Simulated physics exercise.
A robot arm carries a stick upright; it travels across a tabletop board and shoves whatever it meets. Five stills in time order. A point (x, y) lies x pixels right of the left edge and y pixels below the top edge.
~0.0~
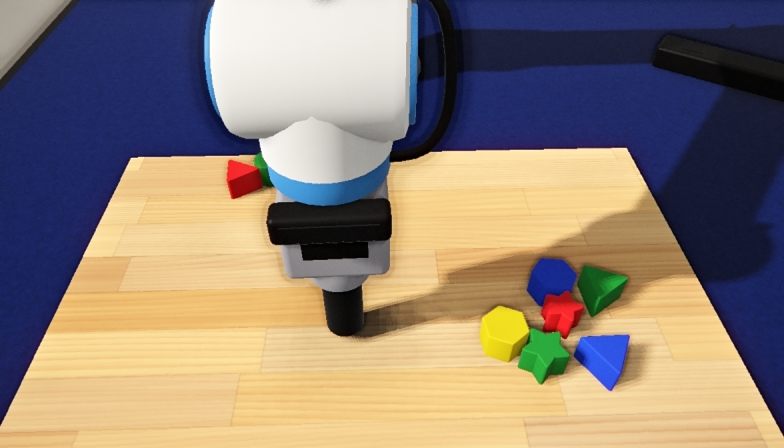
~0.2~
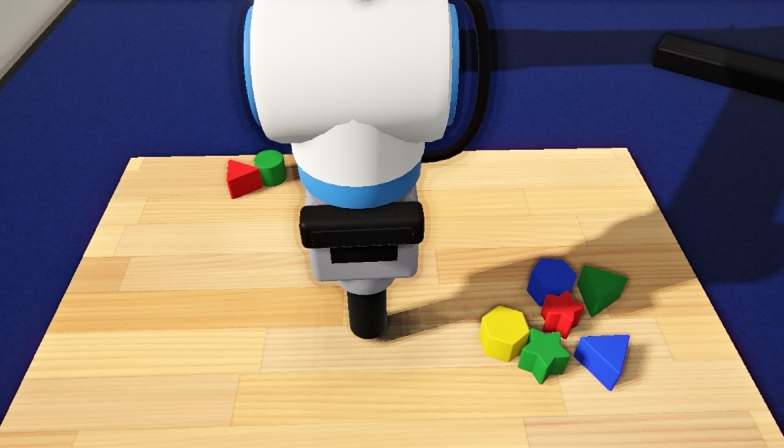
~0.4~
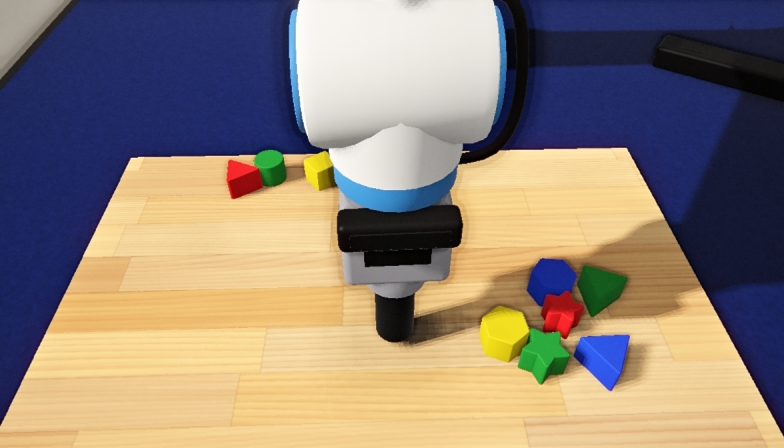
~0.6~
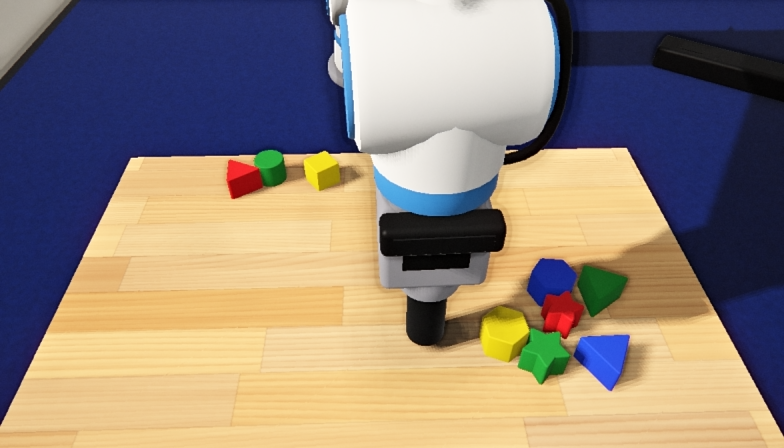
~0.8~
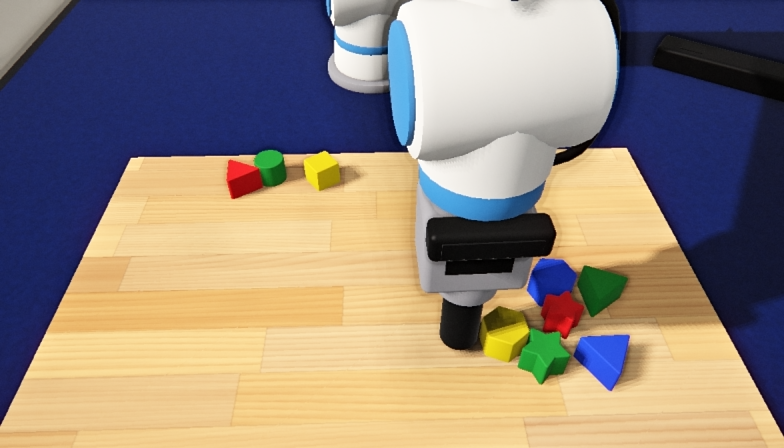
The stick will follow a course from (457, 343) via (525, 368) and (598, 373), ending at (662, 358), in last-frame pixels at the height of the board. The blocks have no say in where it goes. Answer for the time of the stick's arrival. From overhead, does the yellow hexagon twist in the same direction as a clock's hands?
It seems not.
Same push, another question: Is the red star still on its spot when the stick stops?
No - that is not the case.
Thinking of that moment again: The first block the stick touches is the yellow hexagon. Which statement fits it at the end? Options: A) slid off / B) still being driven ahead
I'll go with A - slid off.
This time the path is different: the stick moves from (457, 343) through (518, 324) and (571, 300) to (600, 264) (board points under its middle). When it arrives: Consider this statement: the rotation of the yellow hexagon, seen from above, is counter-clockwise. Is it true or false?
That statement is not accurate.
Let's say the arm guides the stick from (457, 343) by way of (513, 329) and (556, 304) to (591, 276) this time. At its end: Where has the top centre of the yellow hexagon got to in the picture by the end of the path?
Top centre: (579, 323).
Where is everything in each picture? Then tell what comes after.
In the first frame, stick tip at (346, 322); block tops, yellow hexagon at (506, 324); green star at (547, 346); red star at (564, 304); blue triangle at (610, 348).
In the second frame, stick at (368, 324); blocks unchanged.
In the third frame, stick at (395, 327); blocks unchanged.
In the fourth frame, stick at (425, 331); blocks unchanged.
In the fifth frame, stick at (458, 335); yellow hexagon at (506, 324); green star at (547, 346); red star at (564, 304); blue triangle at (610, 348).
On the path given first. One third of the way, stick at (530, 360); yellow hexagon at (552, 322), turned 55° anticlockwise; green star at (575, 355), turned 45° clockwise; red star at (572, 299).
Two thirds of the way, stick at (603, 365); yellow hexagon at (592, 319); green star at (647, 361), turned 55° clockwise; red star at (579, 289), turned 20° anticlockwise; blue triangle at (667, 339).
At the end, stick at (668, 349); yellow hexagon at (600, 320), turned 160° anticlockwise; green star at (711, 361), turned 85° clockwise; red star at (579, 289), turned 20° anticlockwise; blue triangle at (709, 328), turned 20° anticlockwise.
